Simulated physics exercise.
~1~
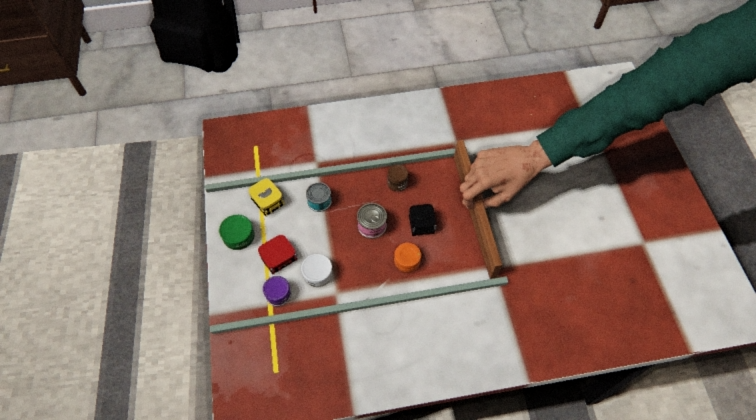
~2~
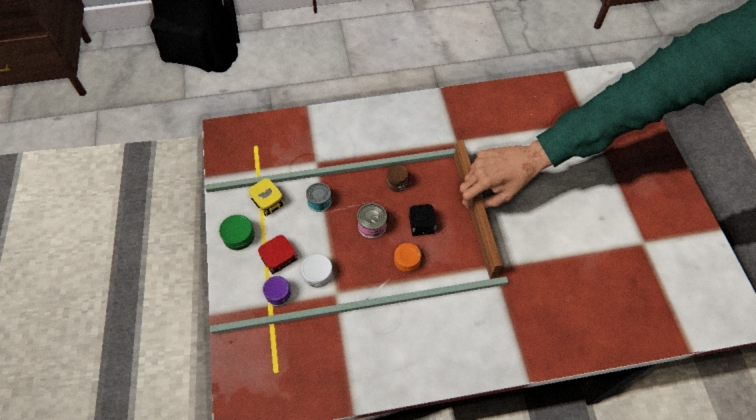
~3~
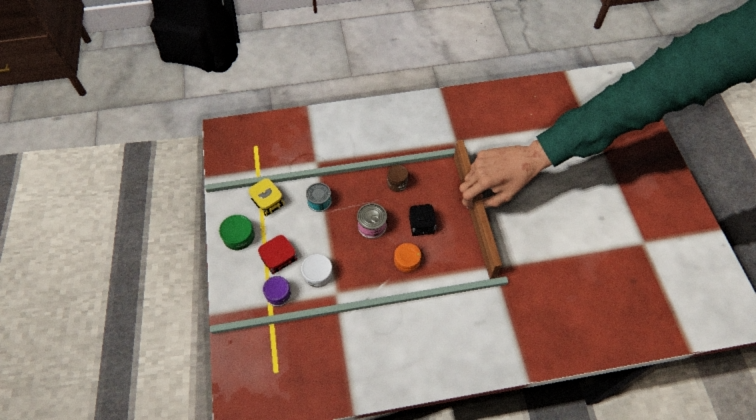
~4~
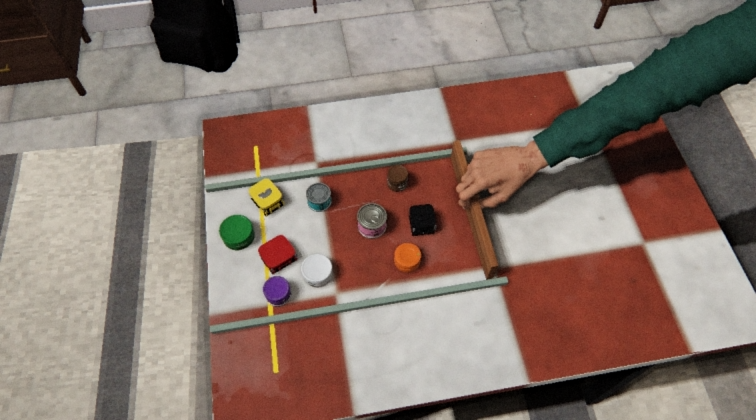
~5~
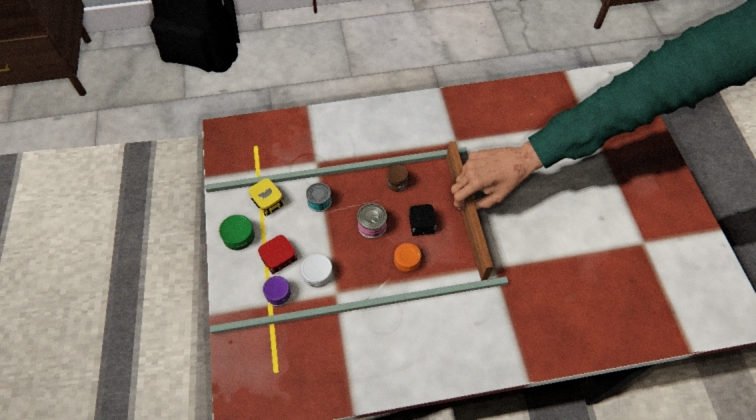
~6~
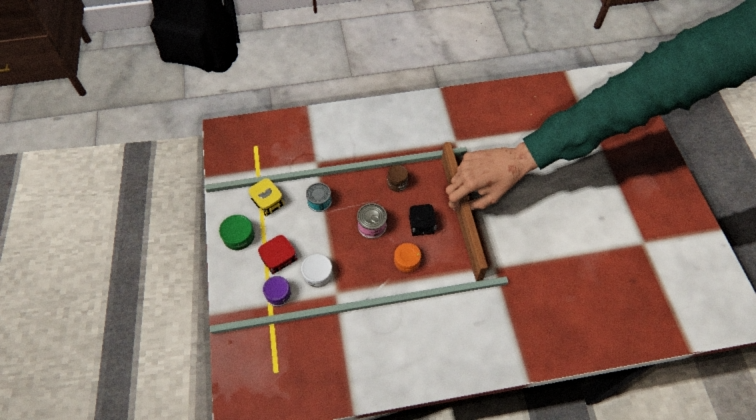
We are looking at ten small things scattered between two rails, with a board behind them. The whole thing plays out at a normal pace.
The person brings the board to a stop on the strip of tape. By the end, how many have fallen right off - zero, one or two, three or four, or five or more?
The edge claims one or two.
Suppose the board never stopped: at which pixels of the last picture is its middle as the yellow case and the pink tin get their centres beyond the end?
Roughly (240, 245); for the second one, roughly (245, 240).
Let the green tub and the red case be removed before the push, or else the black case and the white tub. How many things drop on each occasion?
The counts: 0 and 0.
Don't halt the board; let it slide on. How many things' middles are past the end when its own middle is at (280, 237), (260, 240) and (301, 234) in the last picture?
0; 2; 0.
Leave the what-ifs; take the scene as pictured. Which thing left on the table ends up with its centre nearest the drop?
Nearest at the end: The red case.
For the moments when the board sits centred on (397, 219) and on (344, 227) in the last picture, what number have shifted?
One spot: 4. Other spot: 6.
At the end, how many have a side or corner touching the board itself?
Number in contact with it: 5.
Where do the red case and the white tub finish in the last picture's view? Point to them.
You'll find the first one at (206, 266) and the second at (225, 282).
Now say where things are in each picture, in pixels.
Green tub (237, 232); yellow case (266, 197); purple pot (277, 291); board (476, 207); tape (265, 247), in the first picture.
Yellow case (266, 197); turquoise pot (319, 197), in the second picture.
Purple pot (277, 291); board (476, 207), in the third picture.
Green tub (237, 233); orange lid (408, 258), in the fourth picture.
Yellow case (266, 197); white tub (317, 271), in the fifth picture.
Green tub (237, 233); yellow case (266, 197); purple pot (277, 291); board (463, 209); tape (265, 247), in the sixth picture.
Soon after, none off yet; green tub at rest near (237, 233); yellow case at rest near (266, 197); purple pot at rest near (277, 291).
By the end, the number that fall off is one or two; fallen, green tub.
